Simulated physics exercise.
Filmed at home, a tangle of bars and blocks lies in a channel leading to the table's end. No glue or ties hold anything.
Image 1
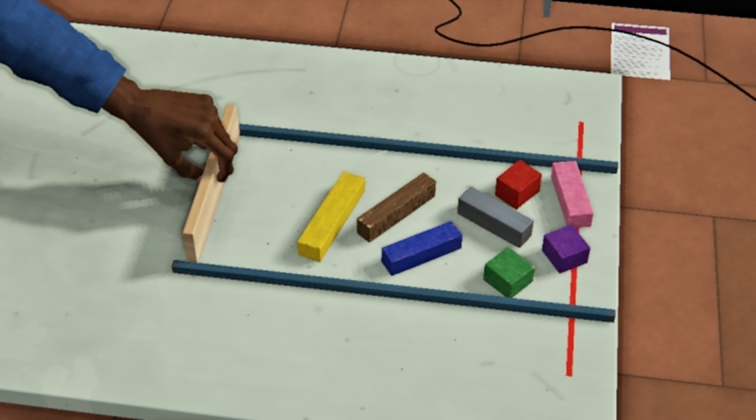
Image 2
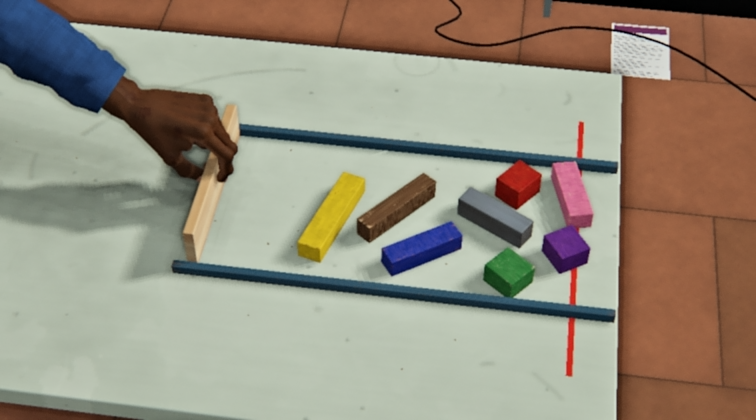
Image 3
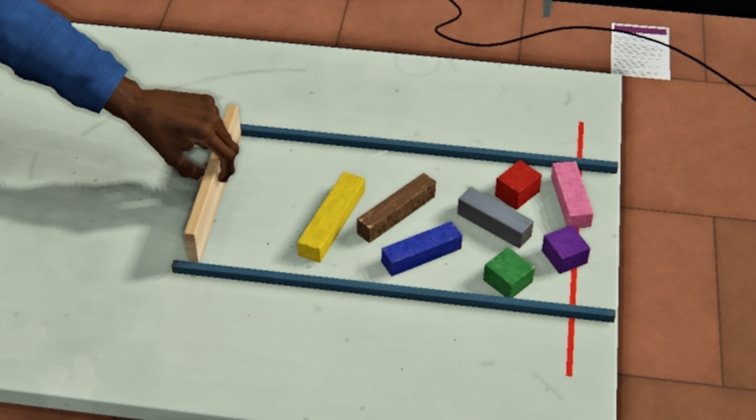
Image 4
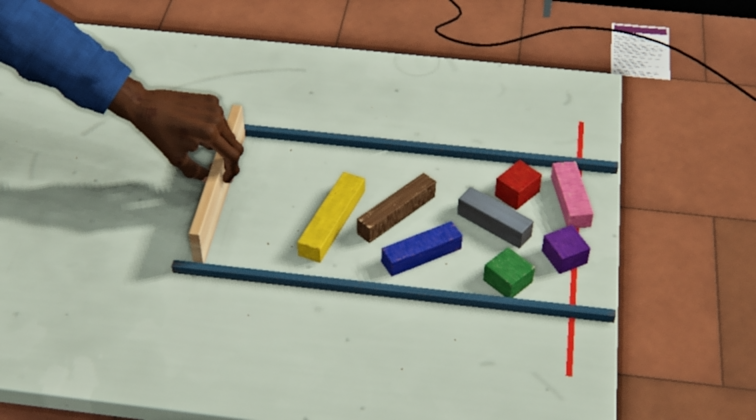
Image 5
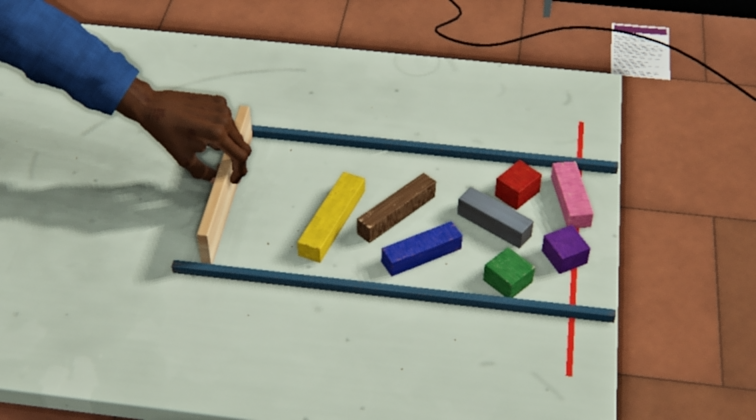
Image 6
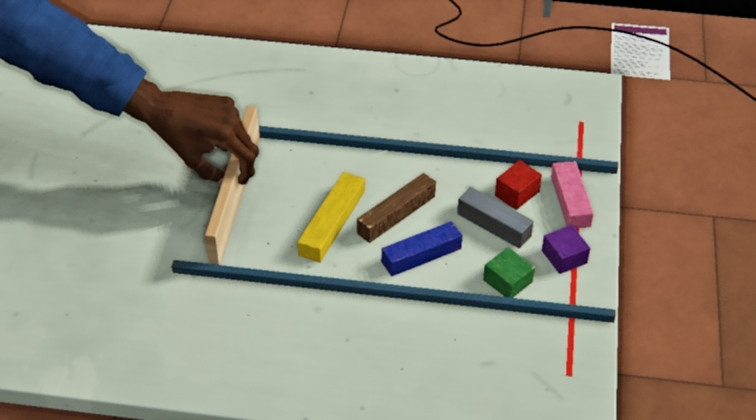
On a pale tabletop above terracotta floor tiles, seen from above at an angle, two dark blue rails form a channel crossed near the right edge by a red line. Yellow, brown, blue, grey, red, green, pink and purple blocks lie scattered between them, motionless. From the left, a hand in a blue sleeve holds a light wooden board upright, then slides it slightly rightward, touching no blocks, while the camera stays still.
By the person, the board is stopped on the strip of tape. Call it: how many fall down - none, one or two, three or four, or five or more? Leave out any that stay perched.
Call: Five or more fall down.
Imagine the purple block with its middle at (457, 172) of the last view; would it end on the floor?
It simply keeps its place on top.
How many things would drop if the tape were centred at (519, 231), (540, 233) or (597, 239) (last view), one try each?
Tallies in the order asked: 0, 2, 7.
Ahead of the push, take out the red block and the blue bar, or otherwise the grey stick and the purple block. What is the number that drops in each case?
Well, the first time you'd get 3, and the next time 4.
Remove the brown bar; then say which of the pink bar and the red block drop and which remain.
Pink bar down, red block still up.
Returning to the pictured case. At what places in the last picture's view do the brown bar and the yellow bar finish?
The one named first is at (612, 229), the next at (588, 242).
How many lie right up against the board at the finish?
It adds up to 1.
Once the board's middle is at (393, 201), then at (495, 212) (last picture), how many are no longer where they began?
In order, the tallies are 3 and 8.
A little later, none off yet; pink bar at rest near (572, 195); purple block at rest near (566, 250); red block at rest near (518, 185).
When it is over, the number that fall off is five or more; down, blue bar, grey stick, green block, red block, purple block and pink bar.
